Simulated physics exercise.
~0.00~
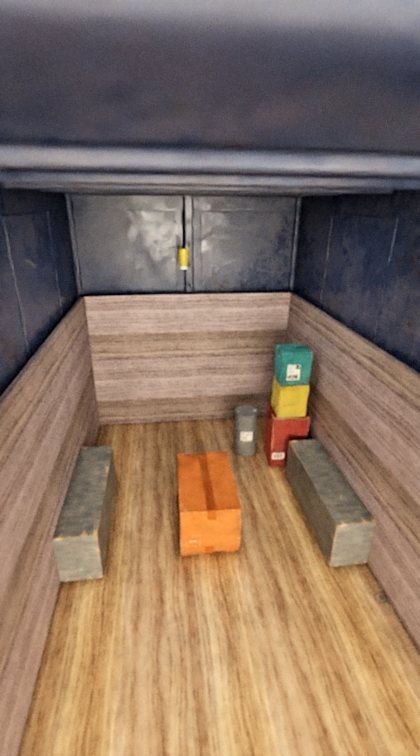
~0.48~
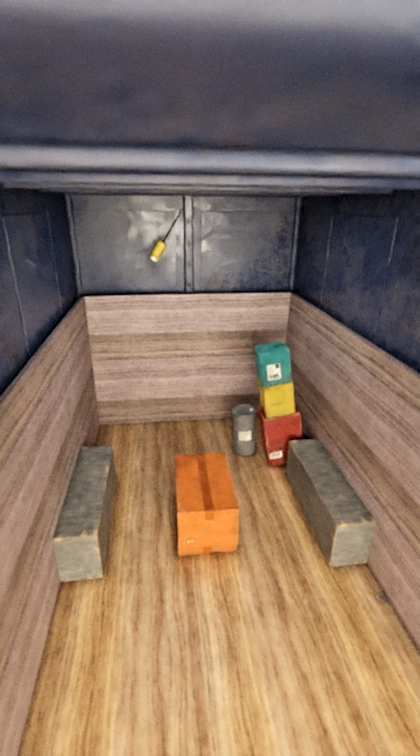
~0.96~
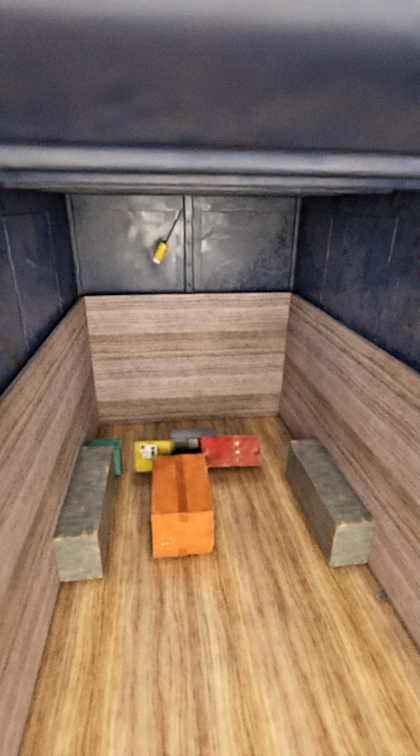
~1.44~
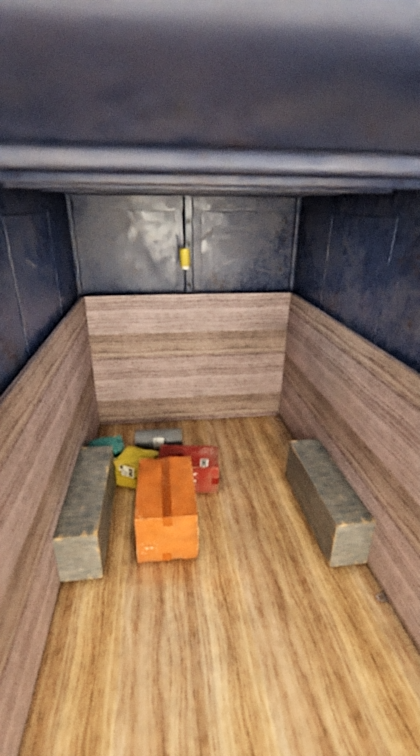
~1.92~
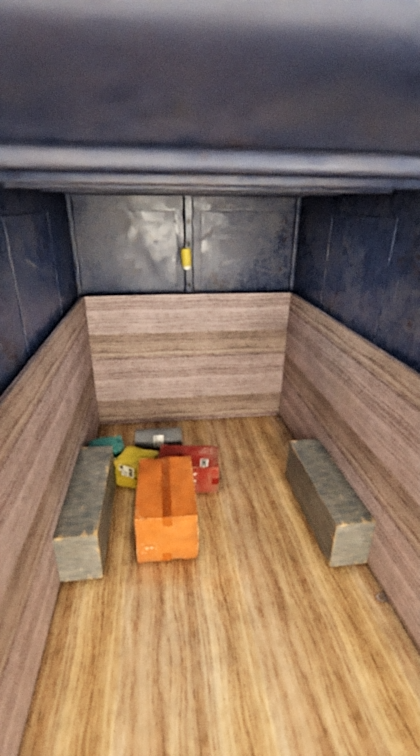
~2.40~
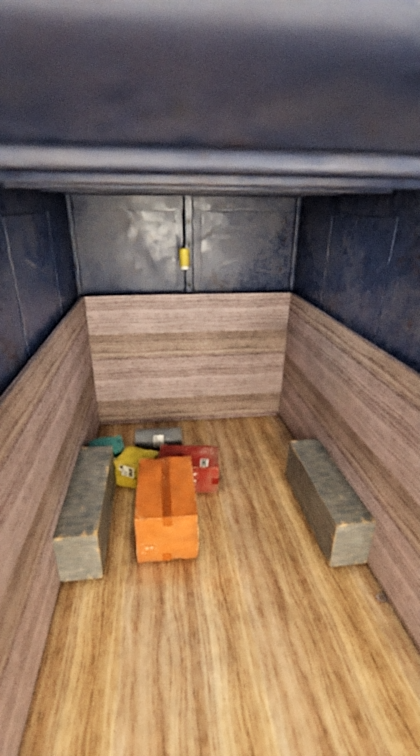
To begin with, a turquoise box sits on a yellow box and a red box in a stack at the right of a van's load bay, beside an upright grey canister, with an orange box nearer the camera. The hanging yellow lamp swings left and the stack leans the same way. Then the stack collapses leftward across the floor, the canister tips over, and the orange box slides a little left. The fallen things shift slightly farther left and bunch together. Finally, everything lies still behind and beside the upright orange box, and the lamp hangs straight.
